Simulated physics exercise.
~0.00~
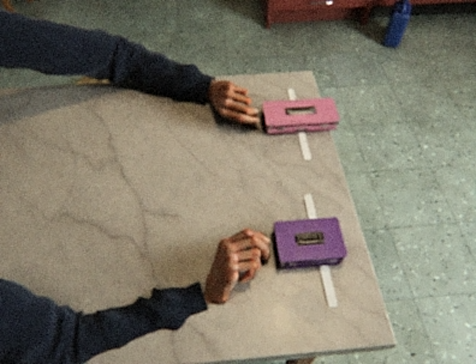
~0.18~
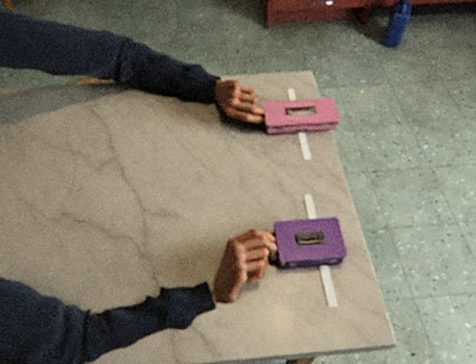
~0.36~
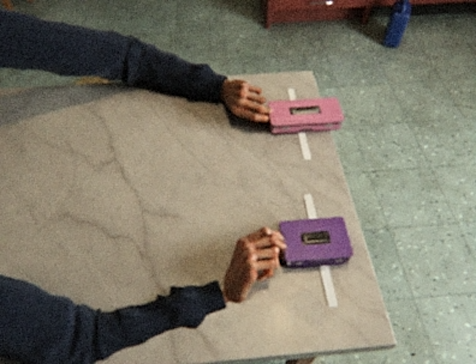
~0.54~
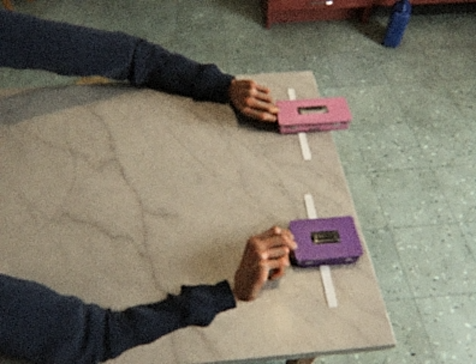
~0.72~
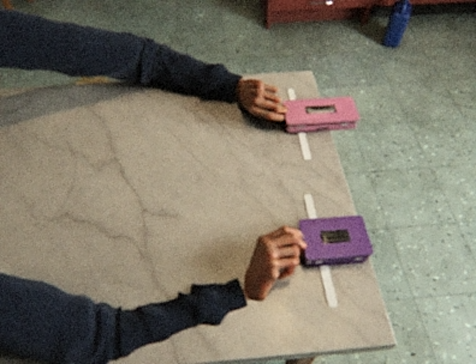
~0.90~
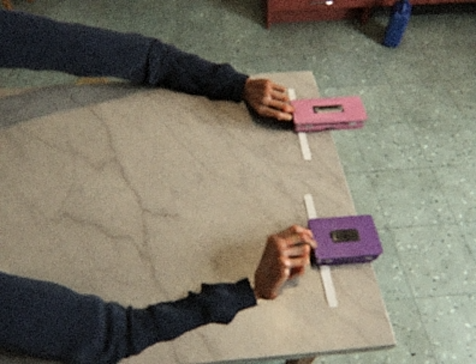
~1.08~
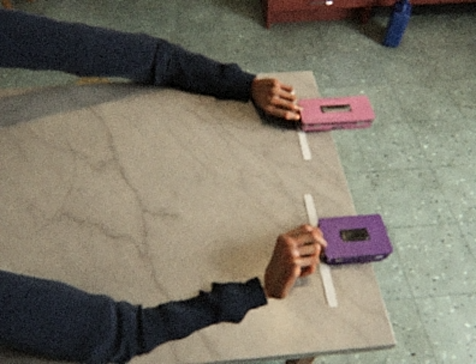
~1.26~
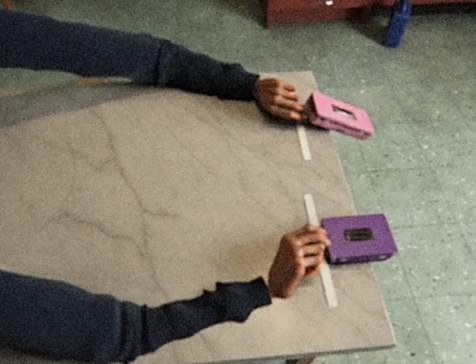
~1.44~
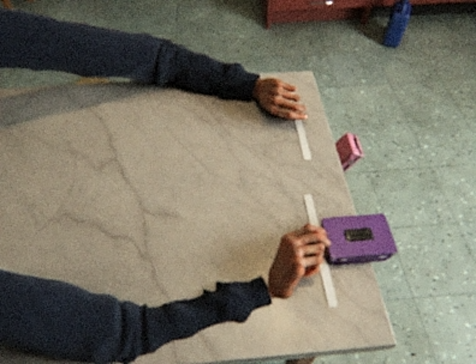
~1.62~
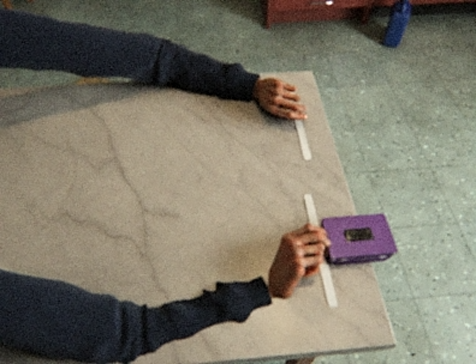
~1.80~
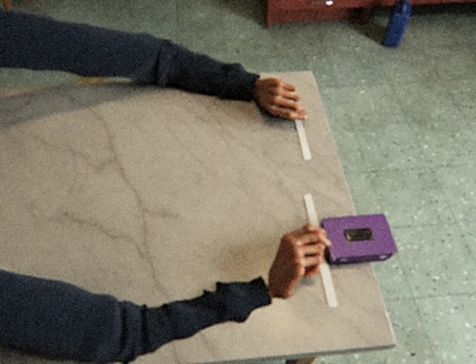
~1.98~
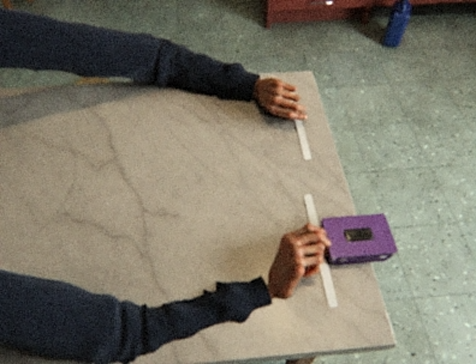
Two hands slid a pink case and a purple case rightward past strips of tape toward the table's edge, until the pink one tipped and dropped over the side while the purple one stayed, jutting out past the edge beside the fingertips.
